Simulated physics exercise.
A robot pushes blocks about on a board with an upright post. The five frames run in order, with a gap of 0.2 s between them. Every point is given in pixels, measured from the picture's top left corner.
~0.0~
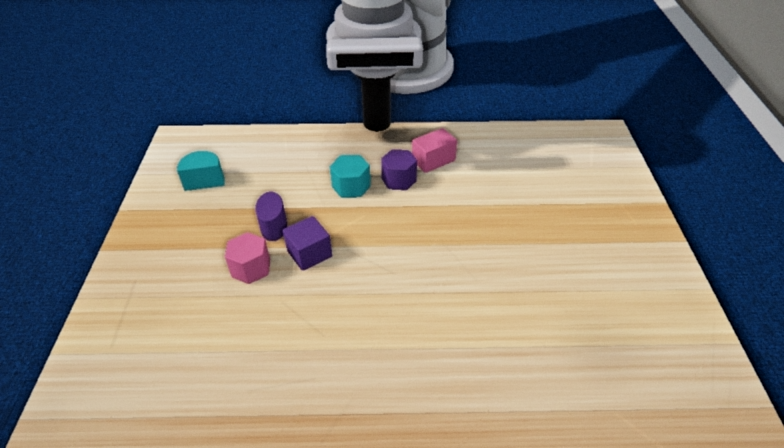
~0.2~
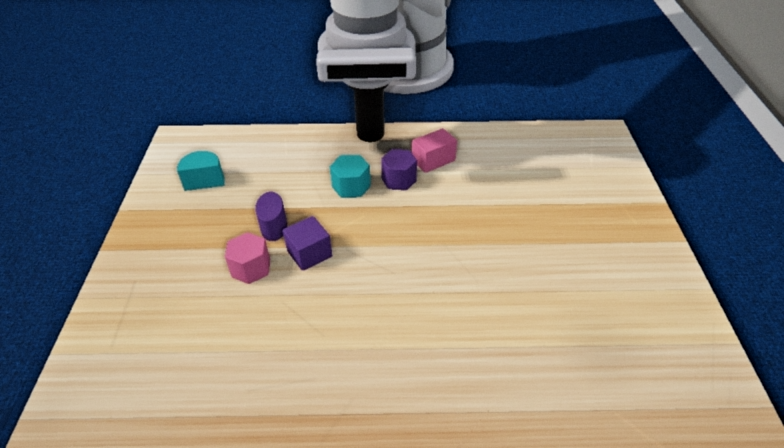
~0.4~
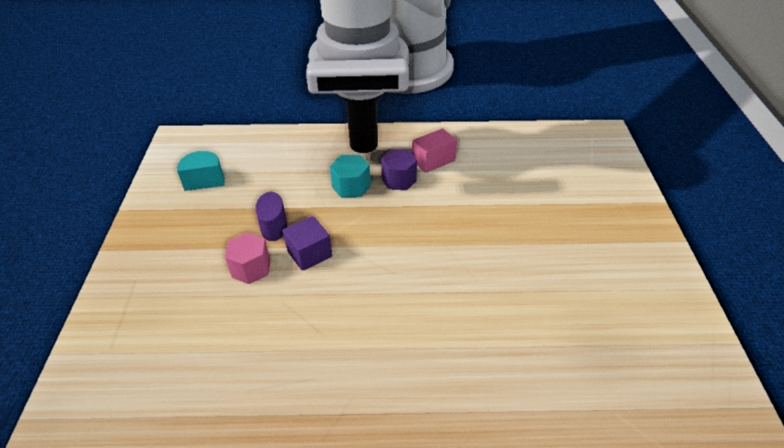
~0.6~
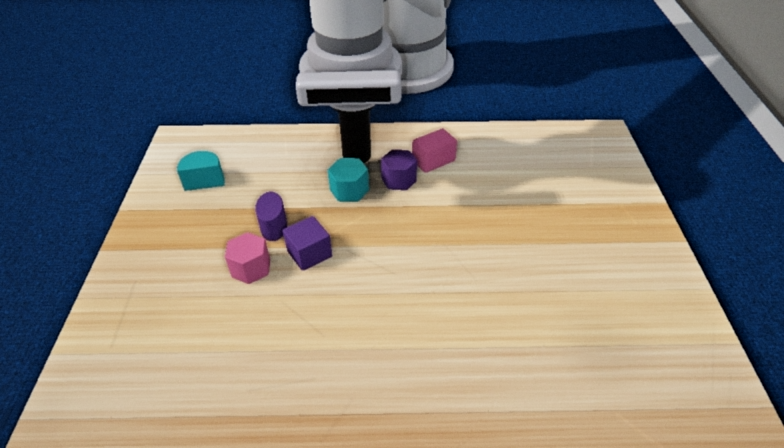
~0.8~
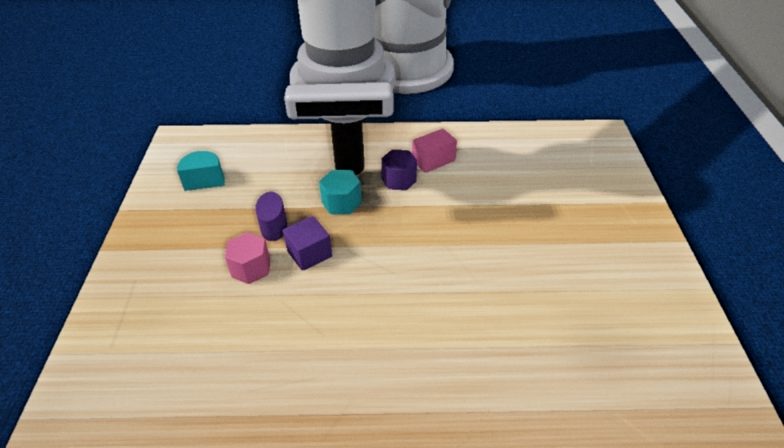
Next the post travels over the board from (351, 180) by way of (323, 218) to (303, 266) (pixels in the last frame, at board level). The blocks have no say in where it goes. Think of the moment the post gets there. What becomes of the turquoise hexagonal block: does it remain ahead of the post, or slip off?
Final position: Ahead.
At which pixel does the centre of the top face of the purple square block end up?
Its top face will be centred at roughly (260, 304).
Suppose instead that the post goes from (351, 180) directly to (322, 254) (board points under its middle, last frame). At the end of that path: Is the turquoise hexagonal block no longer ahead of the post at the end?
That would be a no.
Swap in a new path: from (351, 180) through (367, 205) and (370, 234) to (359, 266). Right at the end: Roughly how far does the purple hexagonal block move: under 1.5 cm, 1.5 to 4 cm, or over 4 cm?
Offset: Below 1.5 cm.
What follows on the original path. One third of the way, post (329, 192); purple square block (302, 238); turquoise hexagonal block (320, 208).
Two thirds of the way, post (314, 221); purple square block (281, 267), turned 35° anticlockwise; turquoise hexagonal block (298, 238), turned 20° clockwise.
At the end, post (301, 253); purple elliptical block still; purple square block (260, 304), turned 30° anticlockwise; turquoise hexagonal block (281, 273), turned 25° clockwise.
